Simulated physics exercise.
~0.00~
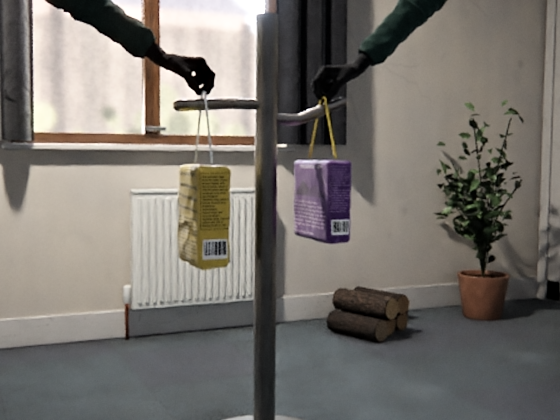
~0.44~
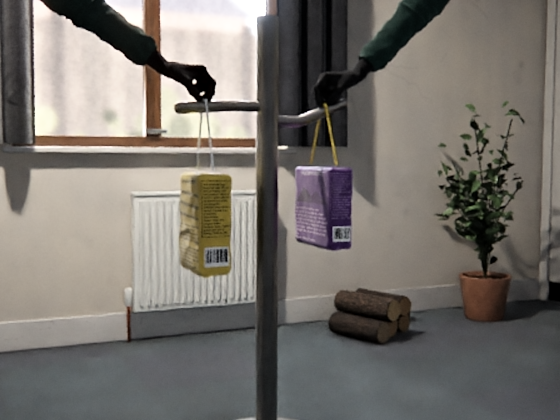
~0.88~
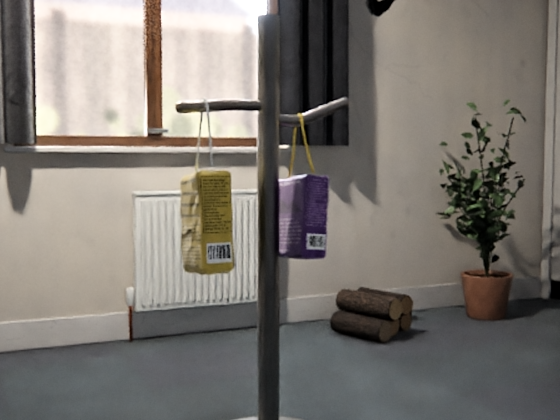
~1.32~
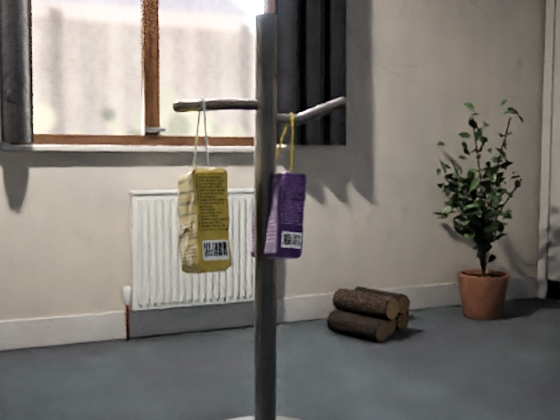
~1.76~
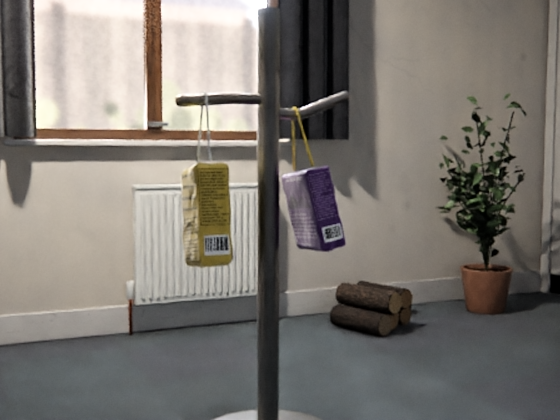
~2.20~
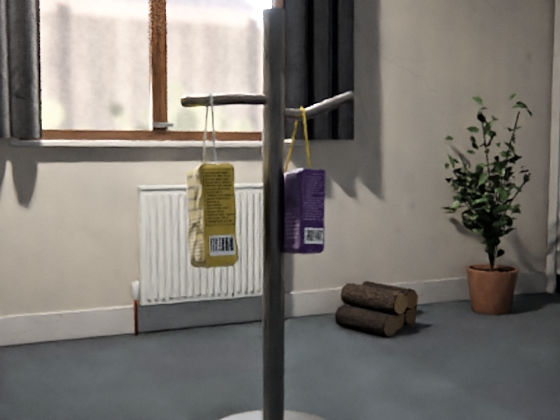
The clip opens on two dark-gloved hands holding a yellow sack and a purple bag by their loops at the pegs of a coat stand, with a window, a radiator, stacked logs and a potted plant behind. The hands lower both items slightly. Then they let go and draw away, and the purple bag shifts left toward the pole while the yellow sack stays nearly still. The purple bag swings partly behind the pole, then back out to the right, and drifts slightly left again. At the end, both hang from their pegs.
